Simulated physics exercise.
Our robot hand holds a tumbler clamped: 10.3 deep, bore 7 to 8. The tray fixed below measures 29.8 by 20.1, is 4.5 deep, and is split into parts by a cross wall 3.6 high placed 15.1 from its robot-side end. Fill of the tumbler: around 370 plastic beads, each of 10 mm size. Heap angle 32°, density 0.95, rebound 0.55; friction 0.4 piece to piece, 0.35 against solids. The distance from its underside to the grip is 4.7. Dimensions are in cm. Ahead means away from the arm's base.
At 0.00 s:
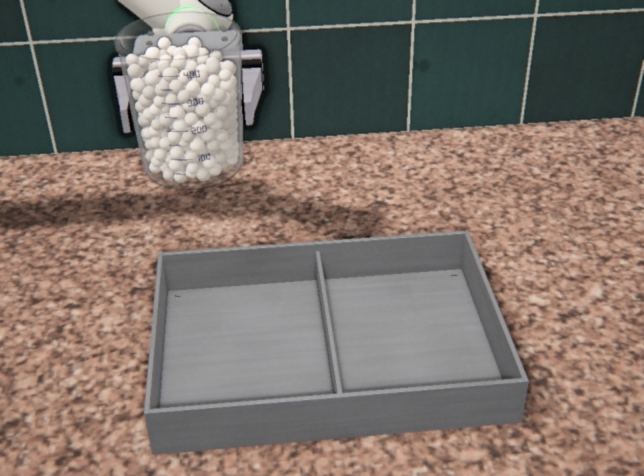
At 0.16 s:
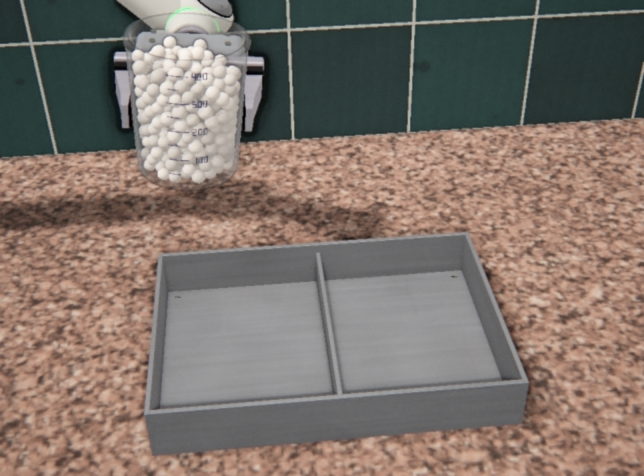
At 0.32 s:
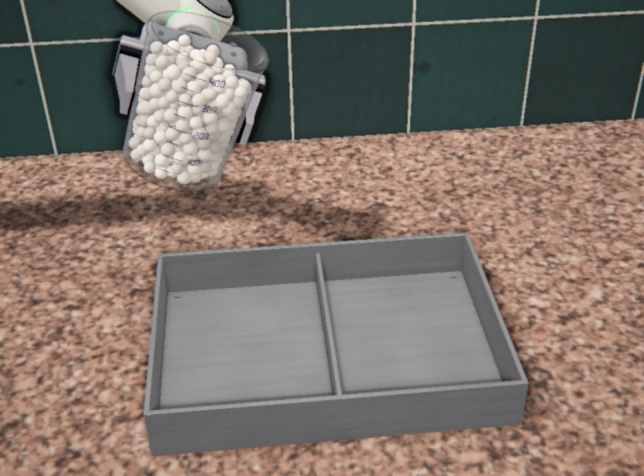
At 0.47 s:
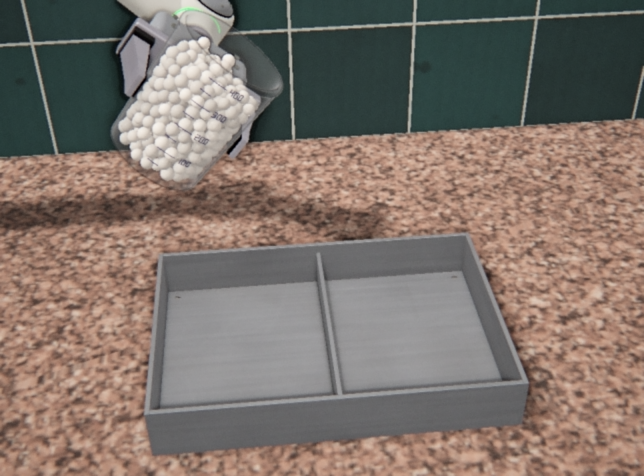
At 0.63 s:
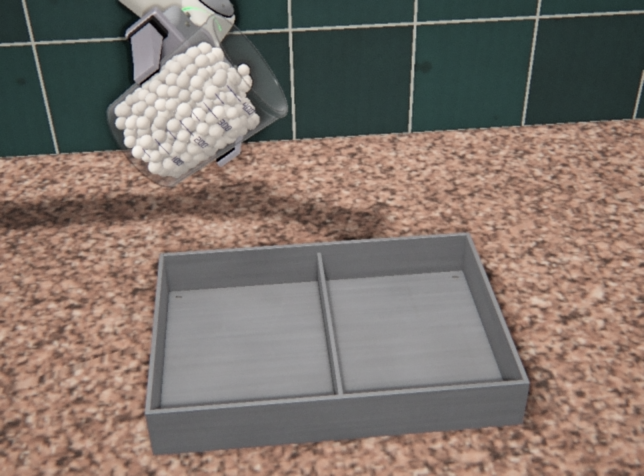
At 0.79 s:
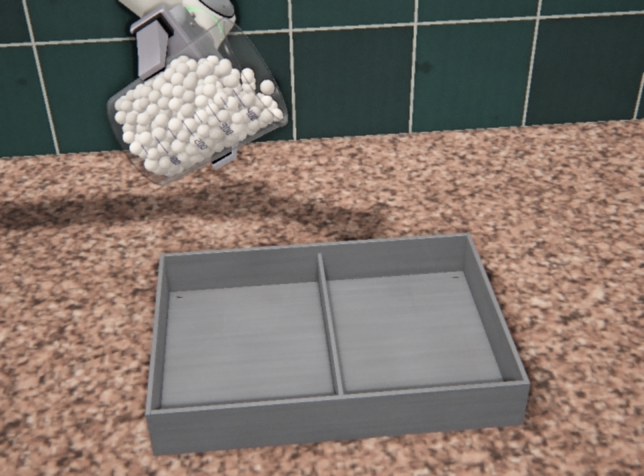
Clear tumbler of white plastic beads tilting steadily in a robot hand, beads shifting inside, above a divided grey tray.
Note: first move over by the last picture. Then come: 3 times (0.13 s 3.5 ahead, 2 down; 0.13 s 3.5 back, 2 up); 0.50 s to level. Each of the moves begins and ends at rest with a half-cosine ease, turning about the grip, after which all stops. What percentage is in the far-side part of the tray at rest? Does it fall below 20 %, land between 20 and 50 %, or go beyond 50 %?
It falls below 20 %.
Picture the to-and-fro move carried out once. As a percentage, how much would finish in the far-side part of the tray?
Near 5 per cent.
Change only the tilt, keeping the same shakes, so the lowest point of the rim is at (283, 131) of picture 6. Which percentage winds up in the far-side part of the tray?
About 25 percent.
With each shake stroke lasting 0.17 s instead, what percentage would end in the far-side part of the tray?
Roughly 5 percent then.
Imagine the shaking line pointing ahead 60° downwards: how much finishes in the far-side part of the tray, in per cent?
0 %.
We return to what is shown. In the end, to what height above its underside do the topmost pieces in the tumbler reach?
I'd put it at close to 9.5 centimetres.
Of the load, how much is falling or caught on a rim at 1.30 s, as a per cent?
Logged share: Close to 5 per cent.
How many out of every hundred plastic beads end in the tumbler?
Roughly 85 percent.
After 1.30 s, tilted 60° forward, highest piece 28 above the table; 332 in the tumbler, 13 in the far-side part, 7 in the robot-side part, 17 in flight or on a rim.
After 1.81 s, tilted 31° forward, highest piece 29 above the table; 319 in the tumbler, 25 in the robot-side part, 25 in the far-side part.
After 2.27 s, level, highest piece 30 above the table; 319 in the tumbler, 25 in the robot-side part, 25 in the far-side part.
After 3.32 s, level, highest piece 30 above the table; 319 in the tumbler, 25 in the robot-side part, 25 in the far-side part.
In the end, 319 in the tumbler, 25 in the robot-side part, 25 in the far-side part. That is 7 % in the far-side part of the tray.
